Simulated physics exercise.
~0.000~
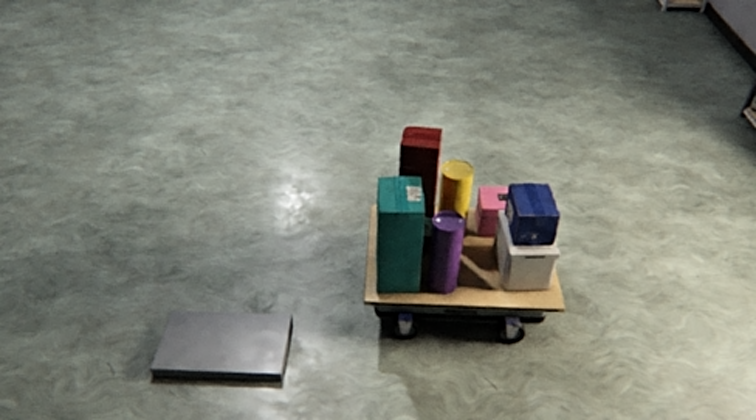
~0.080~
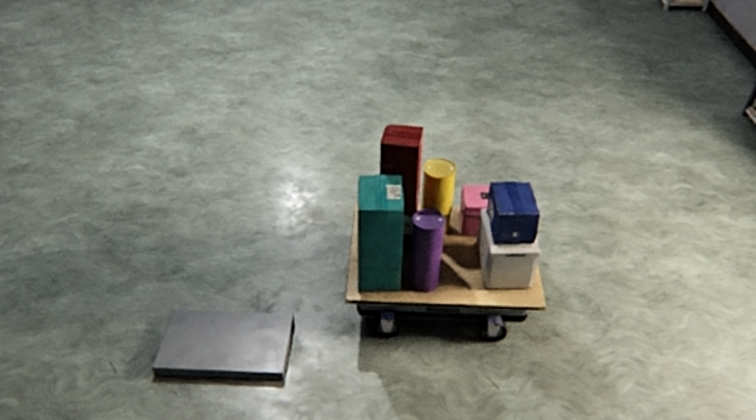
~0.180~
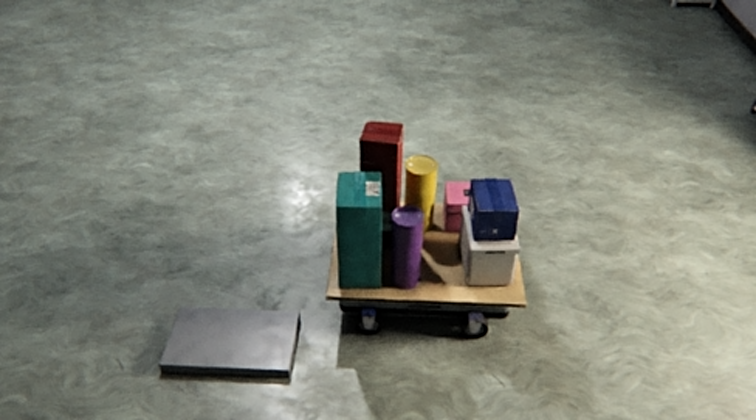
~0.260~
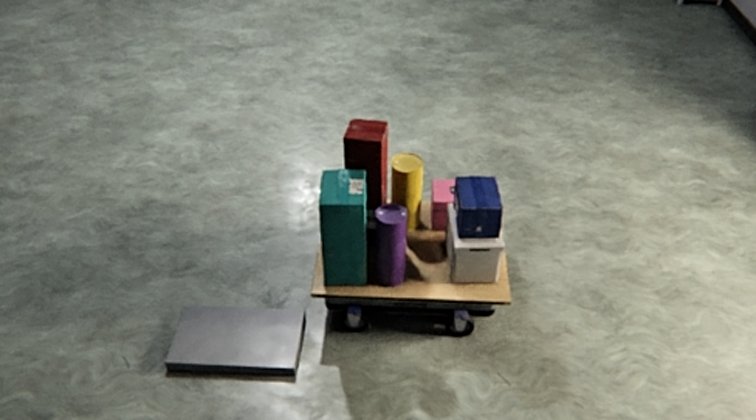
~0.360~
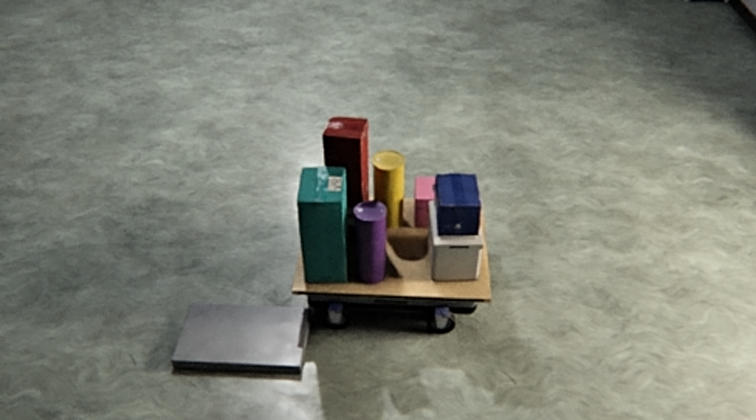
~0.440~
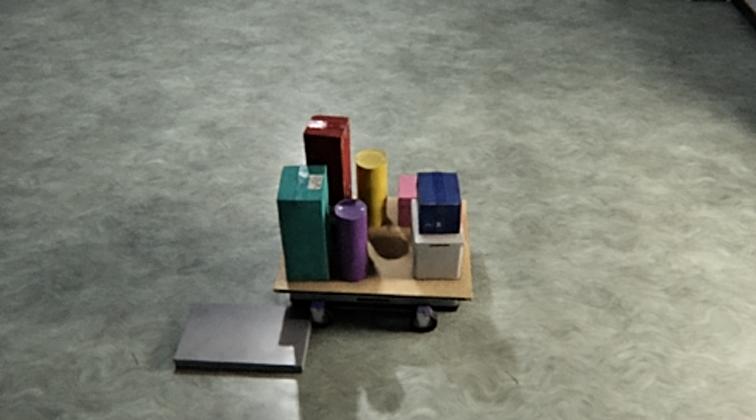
A low wheeled cart with a flat wooden deck stands on a mottled grey-green floor, seen from above at an angle, with a flat grey slab to its left. It carries turquoise and red boxes at left, purple and yellow canisters in the middle, and a pink box behind a blue one stacked on white at right. The cart rolls steadily left toward the slab, its load riding along upright.
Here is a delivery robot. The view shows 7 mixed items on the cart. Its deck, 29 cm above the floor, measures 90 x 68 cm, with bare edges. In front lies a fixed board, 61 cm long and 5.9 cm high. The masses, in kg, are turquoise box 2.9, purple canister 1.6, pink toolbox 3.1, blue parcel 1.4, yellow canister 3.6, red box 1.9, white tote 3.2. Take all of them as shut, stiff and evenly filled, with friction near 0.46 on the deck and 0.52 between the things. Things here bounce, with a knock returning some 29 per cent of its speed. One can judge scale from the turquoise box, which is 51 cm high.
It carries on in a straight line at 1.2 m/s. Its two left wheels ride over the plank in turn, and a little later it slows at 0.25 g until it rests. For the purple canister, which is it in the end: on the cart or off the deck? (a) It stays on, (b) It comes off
(a) It stays on.
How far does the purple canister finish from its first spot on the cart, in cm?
Roughly 28 centimetres.
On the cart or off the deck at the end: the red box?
Red box: Goes out of bounds.
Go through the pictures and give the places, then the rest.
The first frame shows cart 0 cm along; purple canister (445, 253); turquoise box (398, 236).
The second frame shows cart 10 cm along; blue parcel (512, 213); yellow canister (437, 199).
The third frame shows cart 22 cm along; red box (381, 188); white tote (487, 246).
The fourth frame shows cart 31 cm along; turquoise box (344, 229).
The fifth frame shows cart 43 cm along; blue parcel (457, 204); yellow canister (388, 191).
The sixth frame shows cart 53 cm along; purple canister (352, 242); red box (330, 182).
Around 1.04 s, cart 125 cm along; purple canister at 44° to upright near (236, 211); turquoise box at 38° to upright; red box at 18° to upright.
Around 1.64 s, cart 197 cm along; red box now off the deck; purple canister at 57° to upright near (108, 210); turquoise box at 46° to upright.
Finally (3.5 s), off the deck, red box; on their side or leaning hard on the cart, turquoise box, purple canister and yellow canister; not toppled but over 10 cm from the start, blue parcel; the other 2 still in place (within 10 cm). Final places as that camera would see them, purple canister near (54, 207).
